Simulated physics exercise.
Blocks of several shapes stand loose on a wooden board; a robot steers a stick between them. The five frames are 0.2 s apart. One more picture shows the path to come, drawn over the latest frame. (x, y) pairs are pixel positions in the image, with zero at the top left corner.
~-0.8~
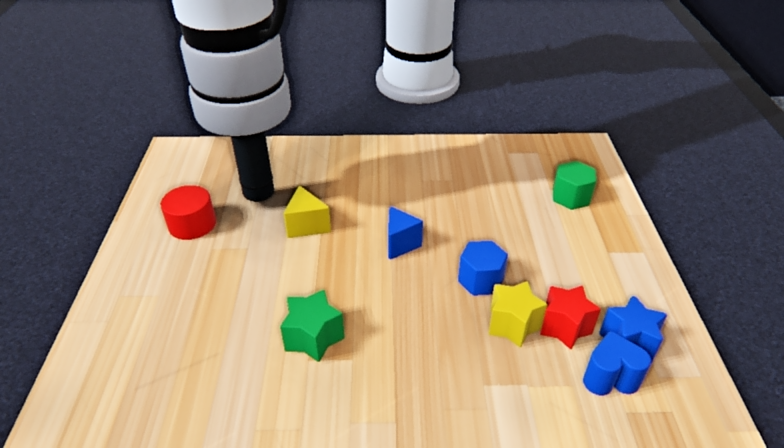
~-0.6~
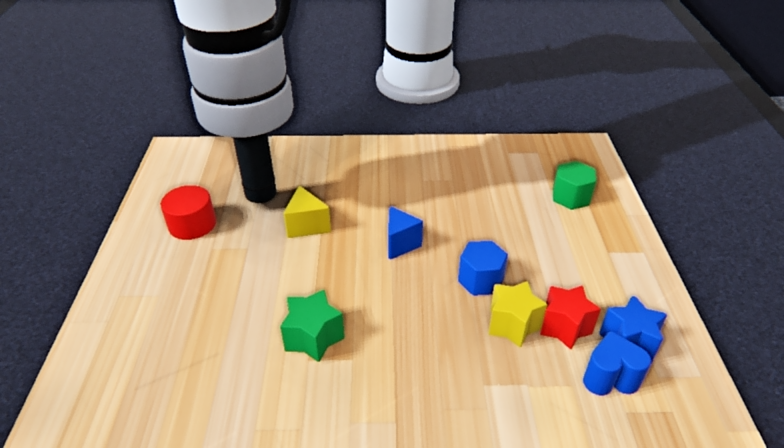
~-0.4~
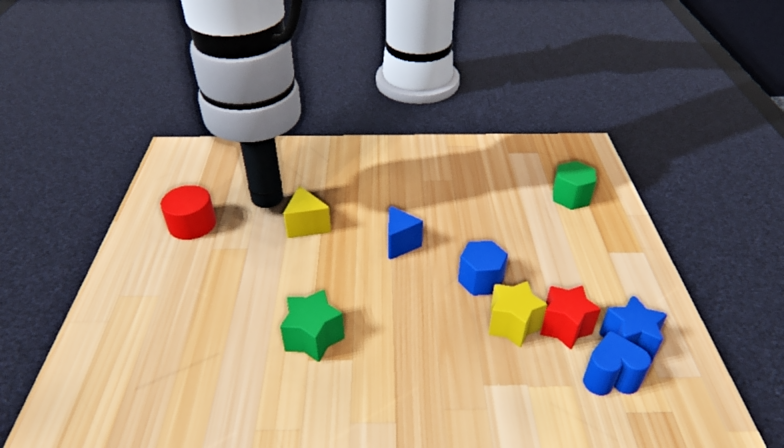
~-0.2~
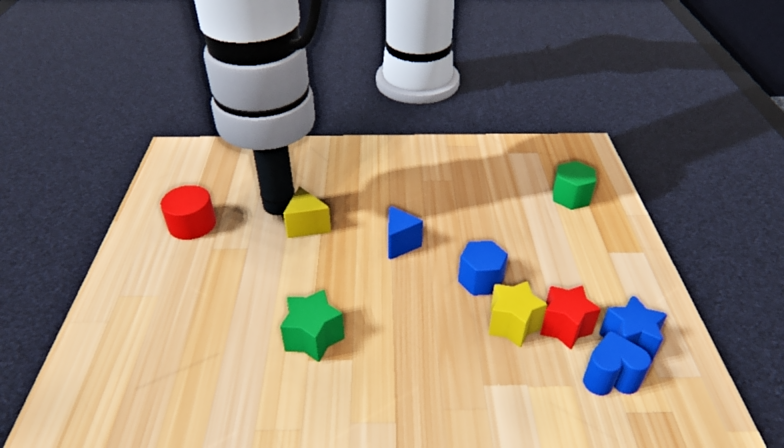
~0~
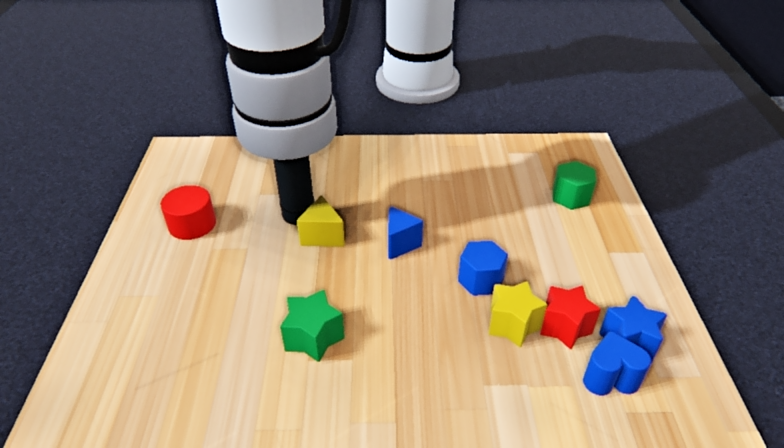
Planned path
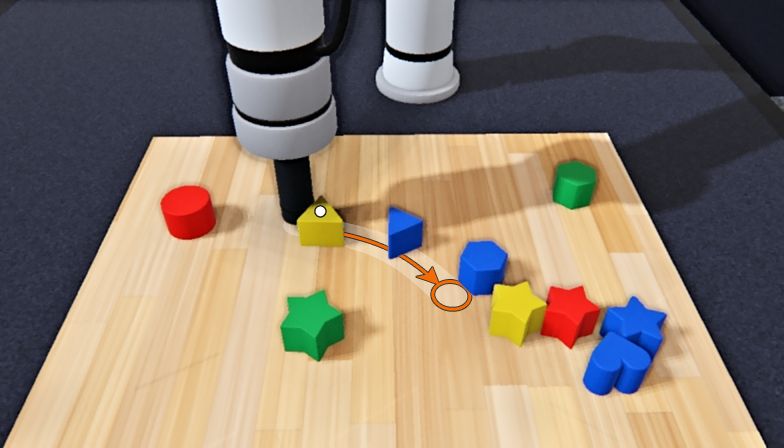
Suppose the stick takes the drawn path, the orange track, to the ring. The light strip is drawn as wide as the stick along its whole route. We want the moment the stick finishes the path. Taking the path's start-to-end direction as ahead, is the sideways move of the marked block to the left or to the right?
It gets pushed right.
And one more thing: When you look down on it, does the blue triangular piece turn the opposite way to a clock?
I believe so.
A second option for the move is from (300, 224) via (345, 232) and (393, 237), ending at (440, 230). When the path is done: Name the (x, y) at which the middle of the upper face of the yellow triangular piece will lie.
Final place: (367, 234).
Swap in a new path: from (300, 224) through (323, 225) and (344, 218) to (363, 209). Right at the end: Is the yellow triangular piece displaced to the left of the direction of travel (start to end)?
No, I don't think so.
The line goes from (300, 224) by way of (355, 237) and (407, 259) to (451, 295); the dot is on the yellow triangular piece.
What follows on the original path. One third of the way, stick at (355, 228); yellow triangular piece at (367, 232), turned 50° clockwise.
Two thirds of the way, stick at (408, 251); yellow triangular piece at (387, 252), turned 100° clockwise; blue triangular piece at (438, 229), turned 30° anticlockwise.
At the end, stick at (452, 286); yellow triangular piece at (387, 254), turned 110° clockwise; blue triangular piece at (445, 230), turned 40° anticlockwise; blue hexagonal block at (491, 256), turned 20° anticlockwise; yellow star-shaped block unmoved.
